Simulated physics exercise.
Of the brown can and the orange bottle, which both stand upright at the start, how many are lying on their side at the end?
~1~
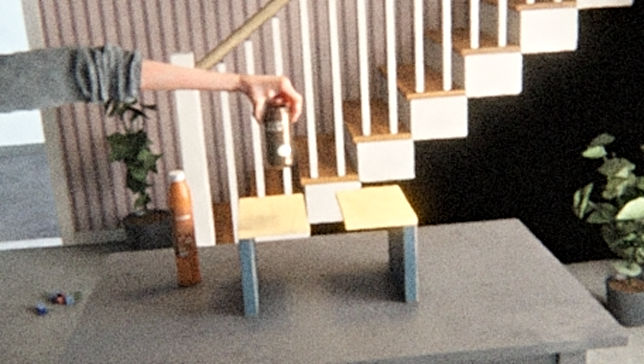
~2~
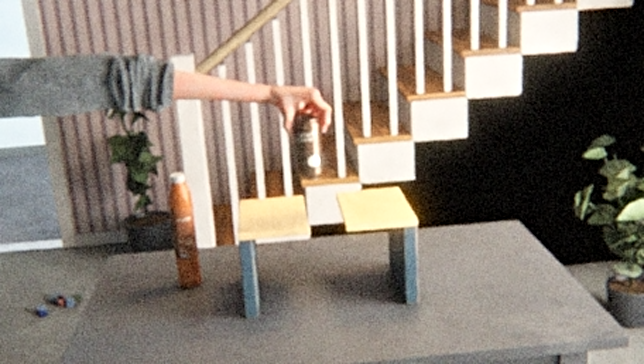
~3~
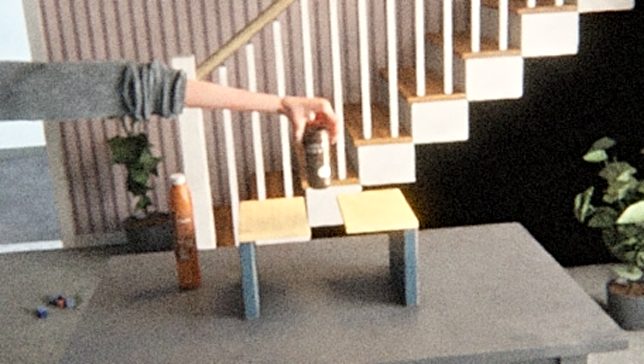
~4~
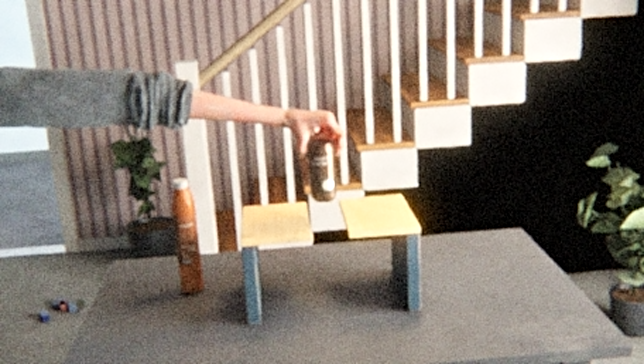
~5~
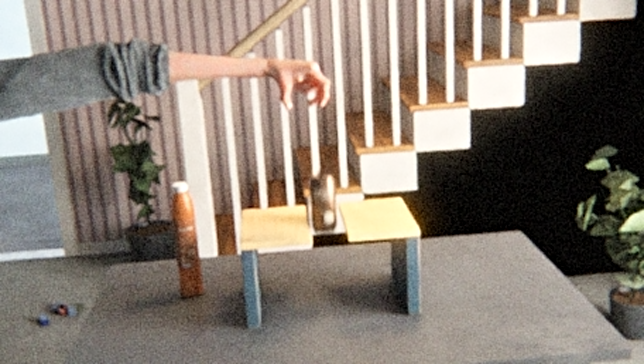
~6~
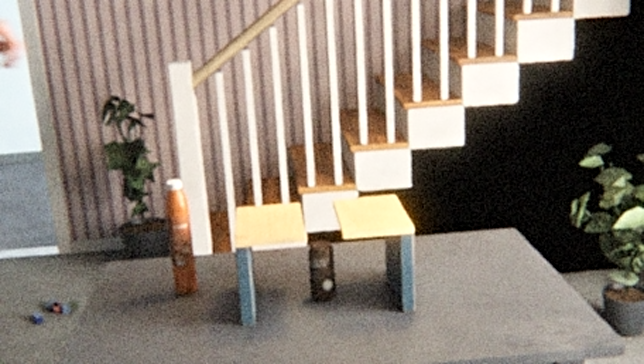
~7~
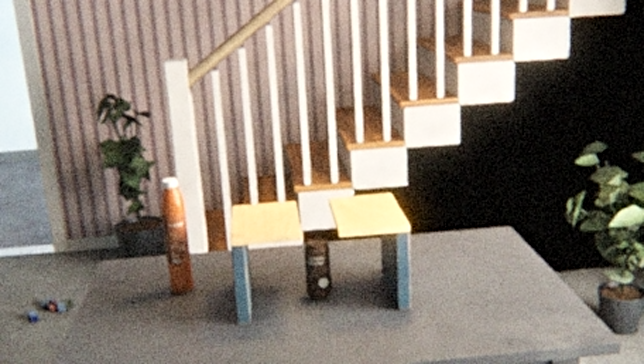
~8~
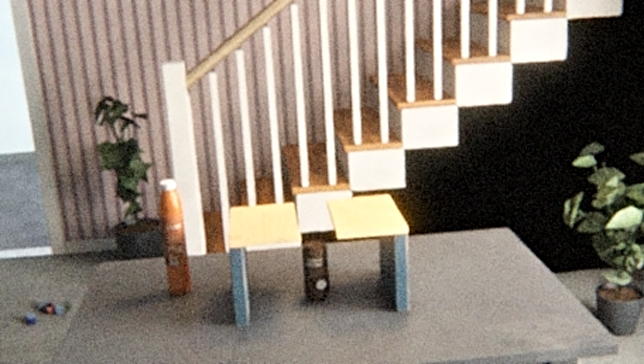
None of them are lying down. The brown can stands upright on the table between the ledges, and the orange bottle is still standing to the left.
